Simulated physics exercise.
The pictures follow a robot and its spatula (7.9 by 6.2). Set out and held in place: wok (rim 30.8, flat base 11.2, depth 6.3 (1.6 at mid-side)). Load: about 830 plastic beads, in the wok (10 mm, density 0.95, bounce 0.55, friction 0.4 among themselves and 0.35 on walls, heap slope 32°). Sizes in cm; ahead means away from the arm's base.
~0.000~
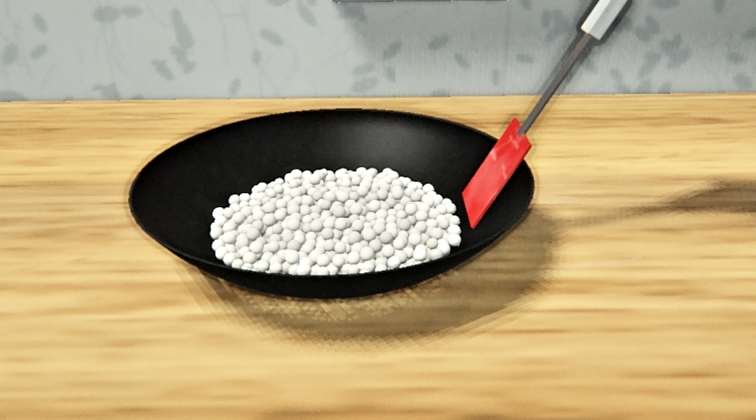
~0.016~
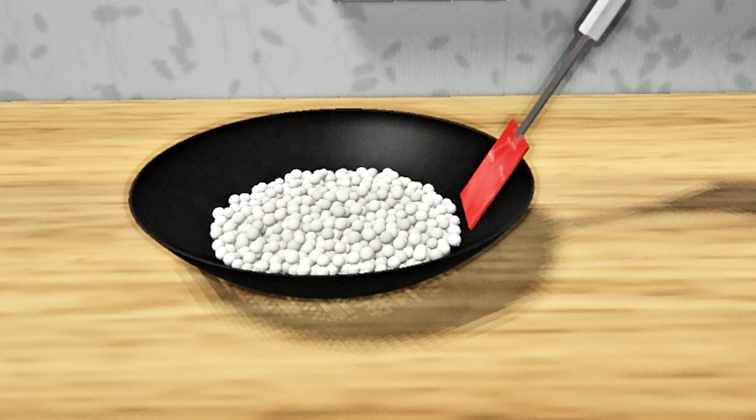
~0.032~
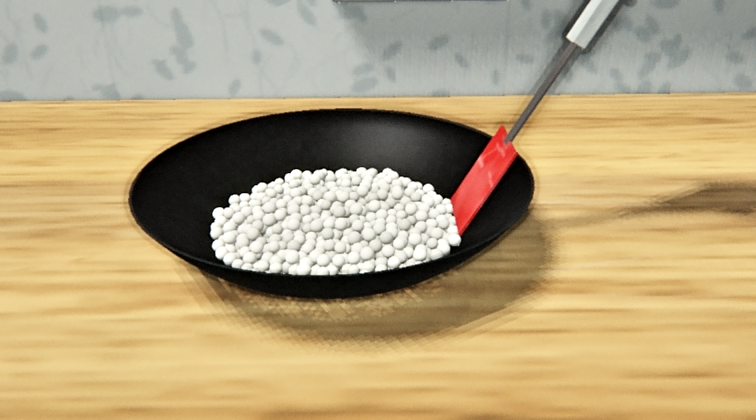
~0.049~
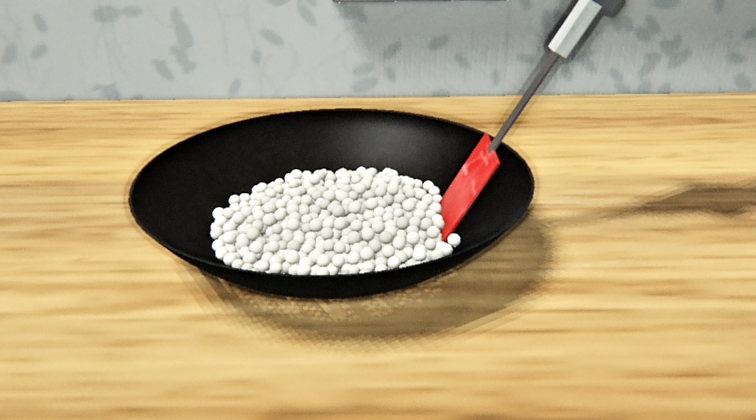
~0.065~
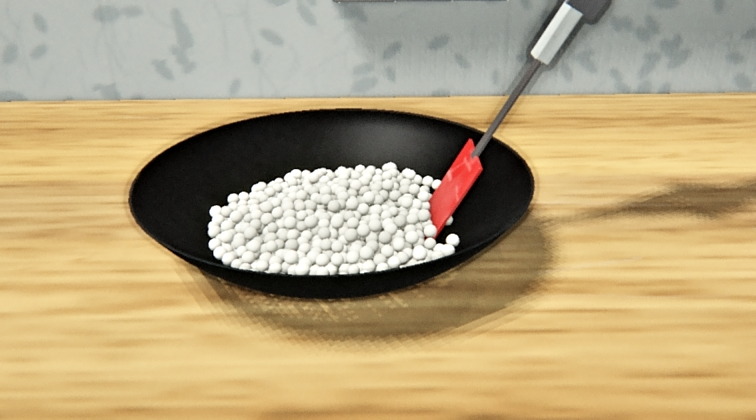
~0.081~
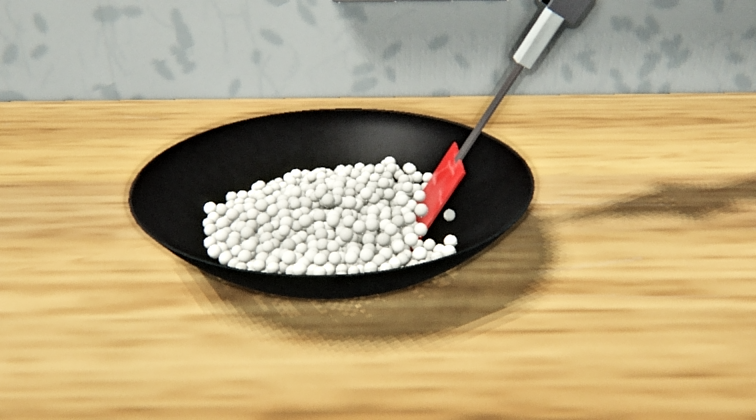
The footage shows a red spatula at the right side of a black wok of white beads on a wooden surface; it stays nearly still, then moves left into the beads, pushing the pile slightly leftward as a few beads separate.
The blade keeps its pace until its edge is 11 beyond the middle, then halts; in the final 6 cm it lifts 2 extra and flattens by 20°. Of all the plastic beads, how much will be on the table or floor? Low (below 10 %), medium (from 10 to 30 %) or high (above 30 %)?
Share on the table or floor: Medium (from 10 to 30 %).
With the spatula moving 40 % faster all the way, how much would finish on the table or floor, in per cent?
In that case some 25 per cent.
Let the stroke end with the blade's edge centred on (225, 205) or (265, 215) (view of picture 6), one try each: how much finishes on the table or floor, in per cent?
About 0 and 0 per cent.
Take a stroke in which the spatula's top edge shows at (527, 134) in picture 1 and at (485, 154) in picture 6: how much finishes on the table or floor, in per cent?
About 5 per cent.
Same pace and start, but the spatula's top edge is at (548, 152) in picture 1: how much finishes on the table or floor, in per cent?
About 10 per cent.
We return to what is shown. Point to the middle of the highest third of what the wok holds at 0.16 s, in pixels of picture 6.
Near (296, 208).
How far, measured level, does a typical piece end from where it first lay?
Some 3 cm.
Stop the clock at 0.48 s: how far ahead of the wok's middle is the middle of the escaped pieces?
Roughly 22 cm.
By 0.16 s, sloping 60°, highest piece 5 above the table; 834 in the wok.
By 0.24 s, sloping 55°, highest piece 6 above the table; 834 in the wok.
By 0.48 s, sloping 40°, highest piece 7 above the table; 710 in the wok, 97 on the table or floor, 27 on the blade or in flight.
By 1.53 s, sloping 40°, highest piece 5 above the table; 710 in the wok, 124 on the table or floor.
Final count, 710 in the wok, 124 on the table or floor. That is 15 % on the table or floor.
